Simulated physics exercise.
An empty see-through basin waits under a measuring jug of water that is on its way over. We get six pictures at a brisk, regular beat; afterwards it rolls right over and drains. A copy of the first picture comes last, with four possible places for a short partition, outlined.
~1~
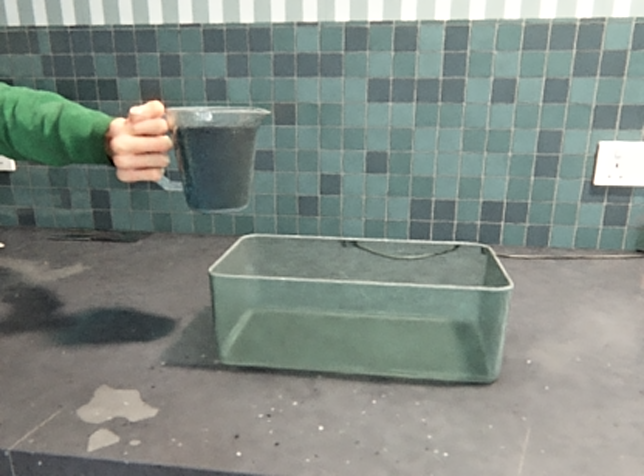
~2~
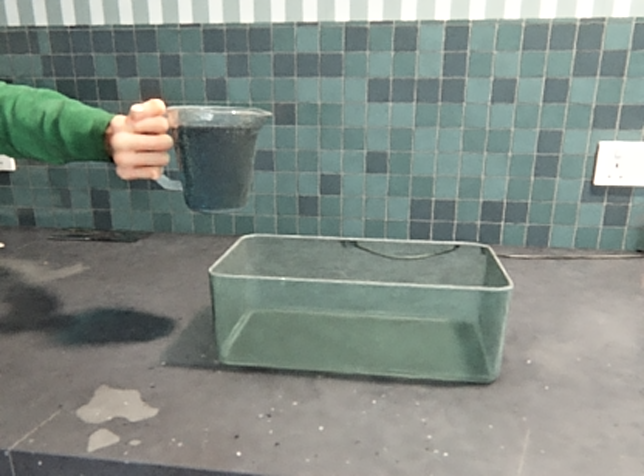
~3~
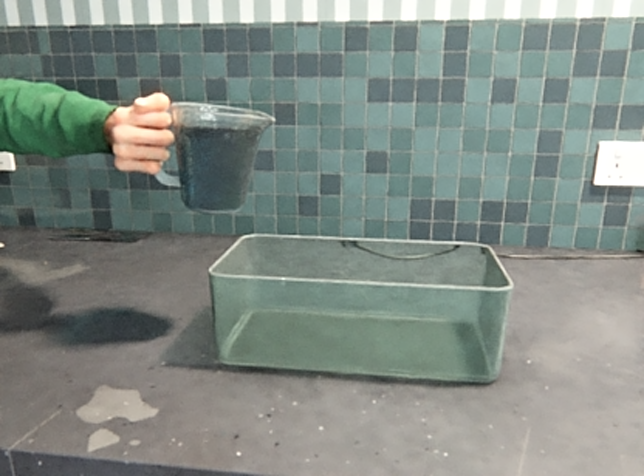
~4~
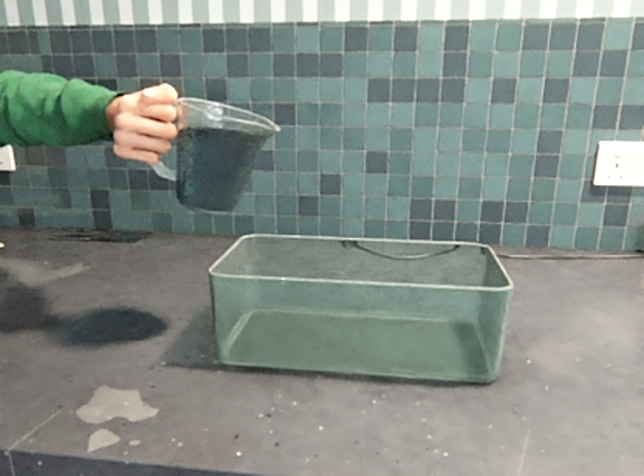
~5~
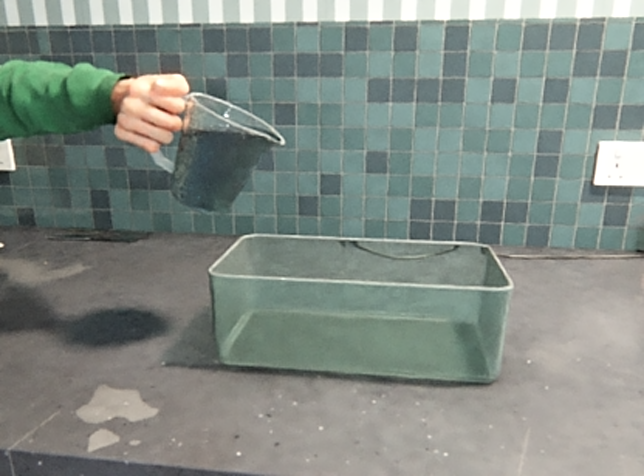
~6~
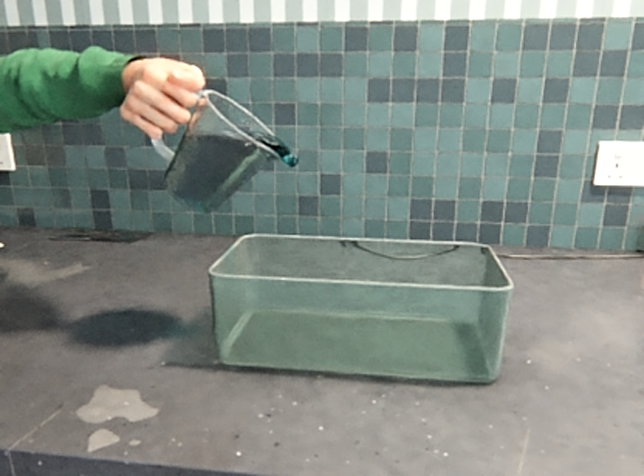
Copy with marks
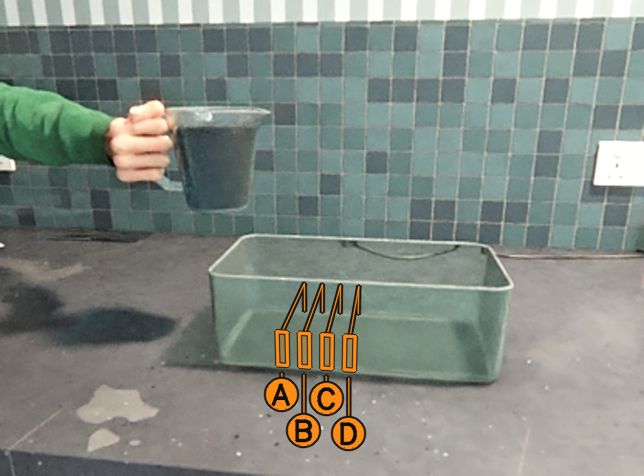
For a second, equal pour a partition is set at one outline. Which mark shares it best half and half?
Use slot B.
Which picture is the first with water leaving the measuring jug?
Picture 6.
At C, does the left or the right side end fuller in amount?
The left side.
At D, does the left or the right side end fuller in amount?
The left side.
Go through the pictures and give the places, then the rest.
Upright, lip at (268, 112); basin from (218, 358) to (499, 378); nothing has left yet.
Upright, lip at (269, 114); nothing has left yet.
Tipped about 7°, lip at (273, 120); nothing has left yet.
Tipped about 15°, lip at (278, 129); nothing has left yet.
Tipped about 26°, lip at (283, 143); nothing has left yet.
Tipped about 39°, lip at (285, 159); water is over the lip, down to (292, 163).
On the marked copy, A at (281, 372); B at (303, 374); C at (326, 376); D at (348, 377).
If A is chosen, about 22 % ends left of the wall and 77 % right of it.
If B is chosen, about 52 % ends left of the wall and 47 % right of it.
If C is chosen, about 78 % ends left of the wall and 20 % right of it.
If D is chosen, about 92 % ends left of the wall and 4 % right of it; 4 % is lost outside.
